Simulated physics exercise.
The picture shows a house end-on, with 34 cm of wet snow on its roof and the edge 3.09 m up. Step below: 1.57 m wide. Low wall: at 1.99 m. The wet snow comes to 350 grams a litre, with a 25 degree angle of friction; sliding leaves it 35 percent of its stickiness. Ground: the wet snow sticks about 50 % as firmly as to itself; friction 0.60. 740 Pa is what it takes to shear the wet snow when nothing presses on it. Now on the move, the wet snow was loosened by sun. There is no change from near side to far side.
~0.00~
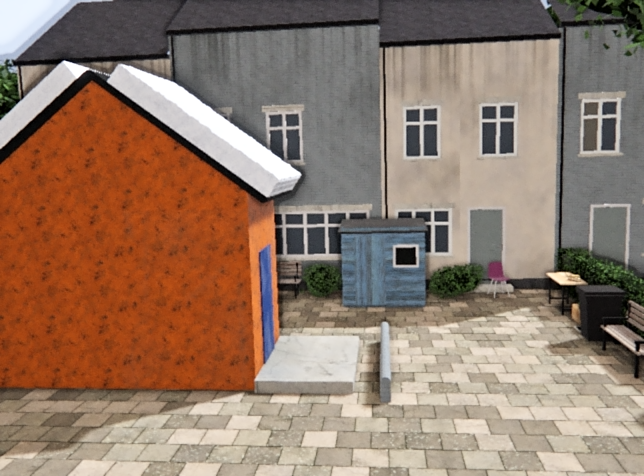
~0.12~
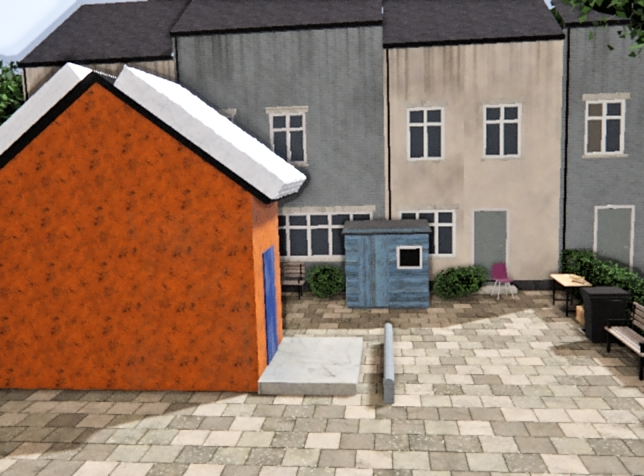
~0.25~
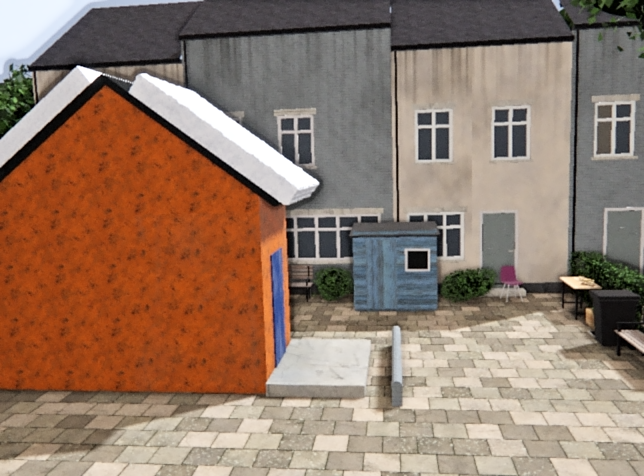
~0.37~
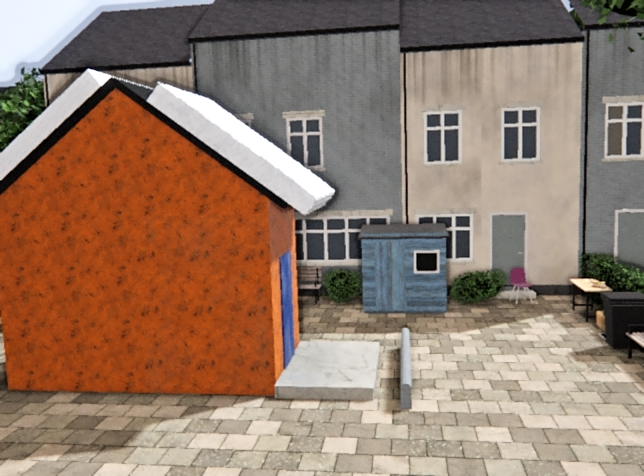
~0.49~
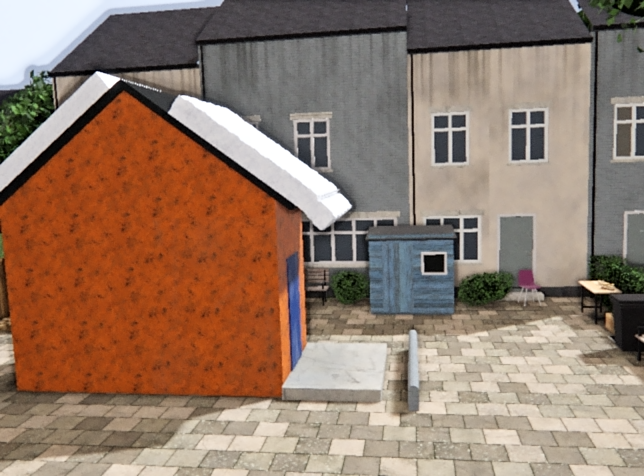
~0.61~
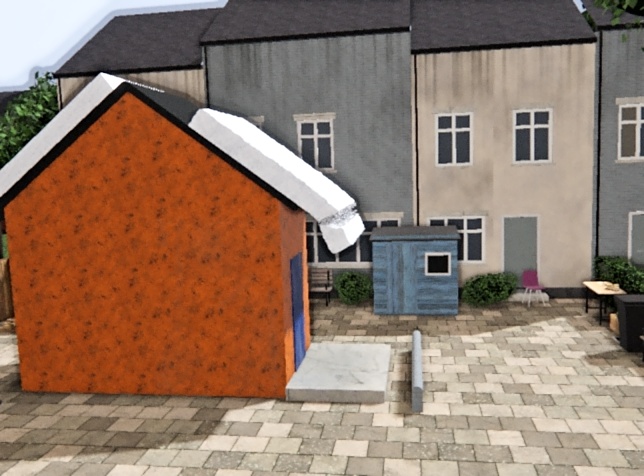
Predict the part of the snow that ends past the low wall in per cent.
The figure comes out near 65 %.
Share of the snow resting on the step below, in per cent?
Estimated share: About 14 %.
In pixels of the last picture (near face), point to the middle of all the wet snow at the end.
Roughly pixel (485, 395) on the near face.
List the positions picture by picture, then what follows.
In the first picture, foremost bit of the wet snow at (278, 182), 4 % of it past the eaves, in one piece.
In the second picture, foremost bit of the wet snow at (284, 184), its middle shifted 3.6 cm, 5 % of it past the eaves, in one piece.
In the third picture, foremost bit of the wet snow at (297, 191), its middle shifted 14 cm, 8 % of it past the eaves, in one piece.
In the fourth picture, foremost bit of the wet snow at (315, 201), its middle shifted 32 cm, 14 % of it past the eaves, in one piece.
In the fifth picture, foremost bit of the wet snow at (334, 215), its middle shifted 57 cm, 22 % of it past the eaves, cracking.
In the sixth picture, foremost bit of the wet snow at (350, 245), its middle shifted 90 cm, 33 % of it past the eaves, cracking.
After 1.05 s, 37 % is still on the roof and 0 % is past the low wall.
After 1.57 s, none is still on the roof and 65 % is past the low wall.
After 2.08 s, none is still on the roof and 65 % is past the low wall.
After 2.60 s, none is still on the roof and 65 % is past the low wall.
After 2.70 s, none is still on the roof and 65 % is past the low wall.
